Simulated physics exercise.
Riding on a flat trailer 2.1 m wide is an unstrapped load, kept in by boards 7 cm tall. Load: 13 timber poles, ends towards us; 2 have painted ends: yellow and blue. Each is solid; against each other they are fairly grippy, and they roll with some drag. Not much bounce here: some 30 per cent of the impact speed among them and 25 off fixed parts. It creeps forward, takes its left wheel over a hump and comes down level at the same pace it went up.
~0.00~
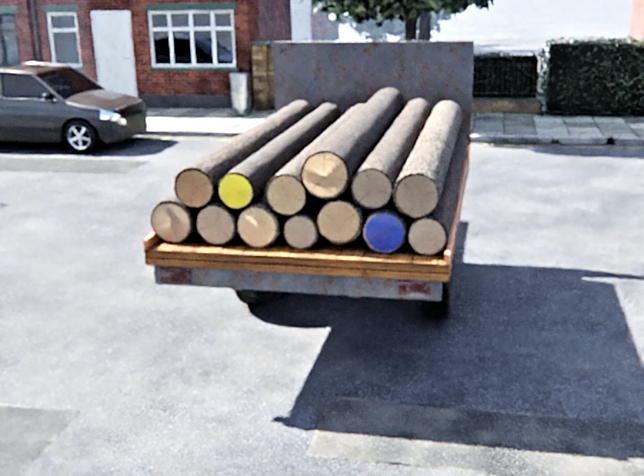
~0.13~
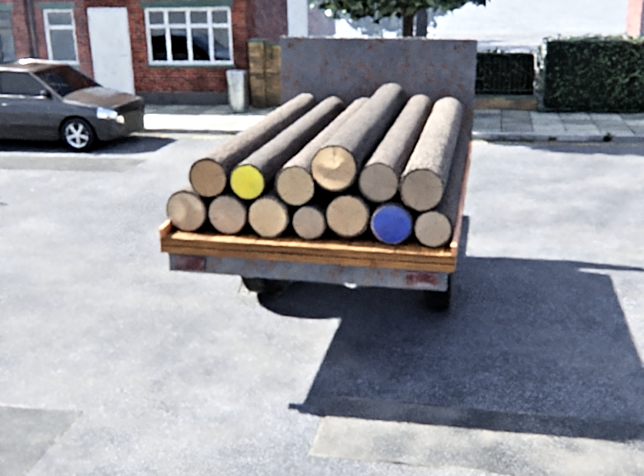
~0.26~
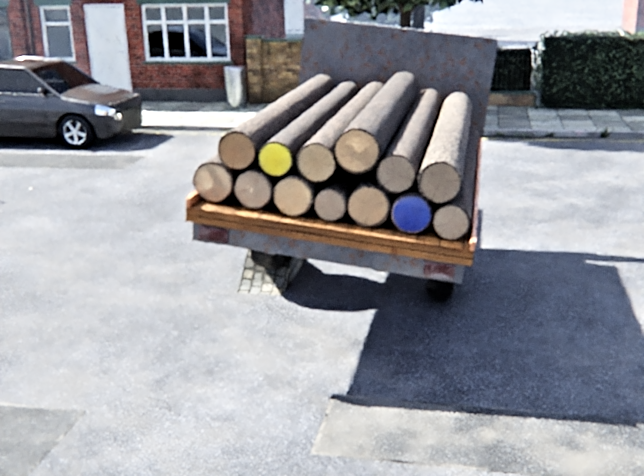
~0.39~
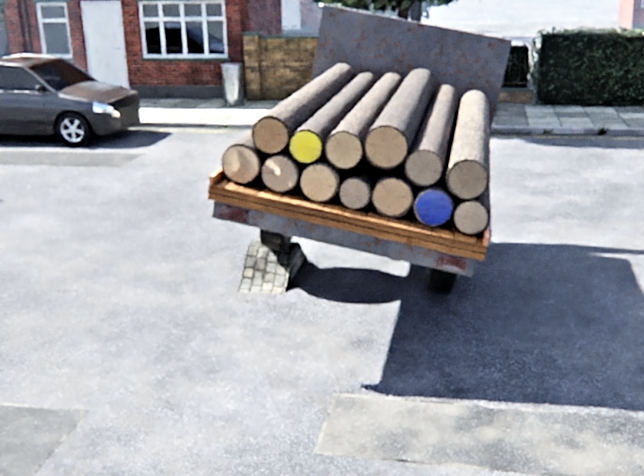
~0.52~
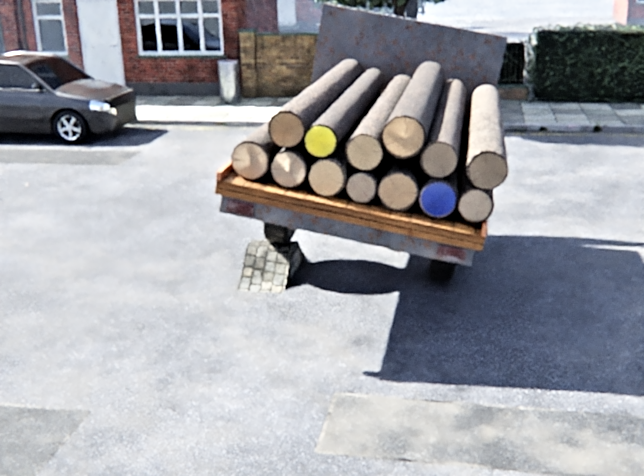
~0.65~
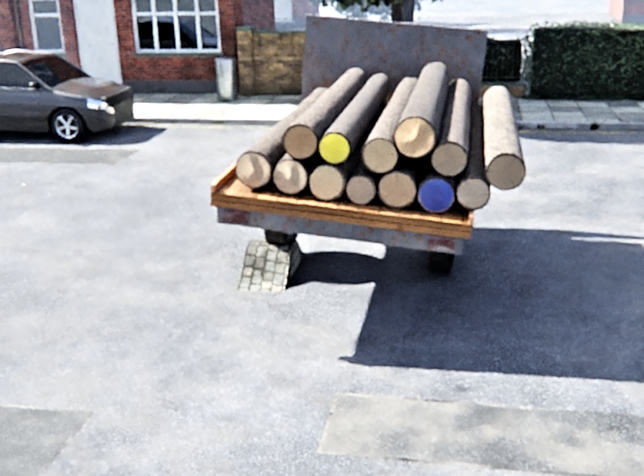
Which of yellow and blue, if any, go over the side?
The yellow stays on, the blue stays on.
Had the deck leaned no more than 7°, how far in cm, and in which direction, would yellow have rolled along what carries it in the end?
It would end about 25 cm to the right of where it began.
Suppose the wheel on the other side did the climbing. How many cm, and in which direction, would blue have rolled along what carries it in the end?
Net shift: Near 30 cm left.
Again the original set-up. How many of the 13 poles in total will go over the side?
3.
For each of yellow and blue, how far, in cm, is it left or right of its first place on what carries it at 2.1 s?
Yellow 35 cm right, blue 30 cm right.
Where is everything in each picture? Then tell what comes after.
In the first picture, yellow (235, 192), blue (385, 232); 6 of the 13 make up the bottom layer.
In the second picture, yellow (247, 183), blue (392, 224); the deck slopes 1° down to the right.
In the third picture, yellow (275, 160), blue (412, 214); the deck slopes 7° down to the right.
In the fourth picture, yellow (306, 147), blue (434, 207); the deck slopes 11° down to the right.
In the fifth picture, yellow (320, 142), blue (438, 199); the deck slopes 10° down to the right.
In the sixth picture, yellow (334, 149), blue (436, 195); the deck slopes 5° down to the right.
By 1.3 s, yellow is up on others, 105 cm from the left edge, rolling left; blue is on the deck, 15 cm from the right edge; 3 off so far.
By 2.1 s, yellow is up on others, 100 cm from the left edge; as before, blue; 3 off so far.
Finally (3.0 s), yellow is up on others, 100 cm from the left edge; blue is on the deck, 15 cm from the right edge; 3 off so far.
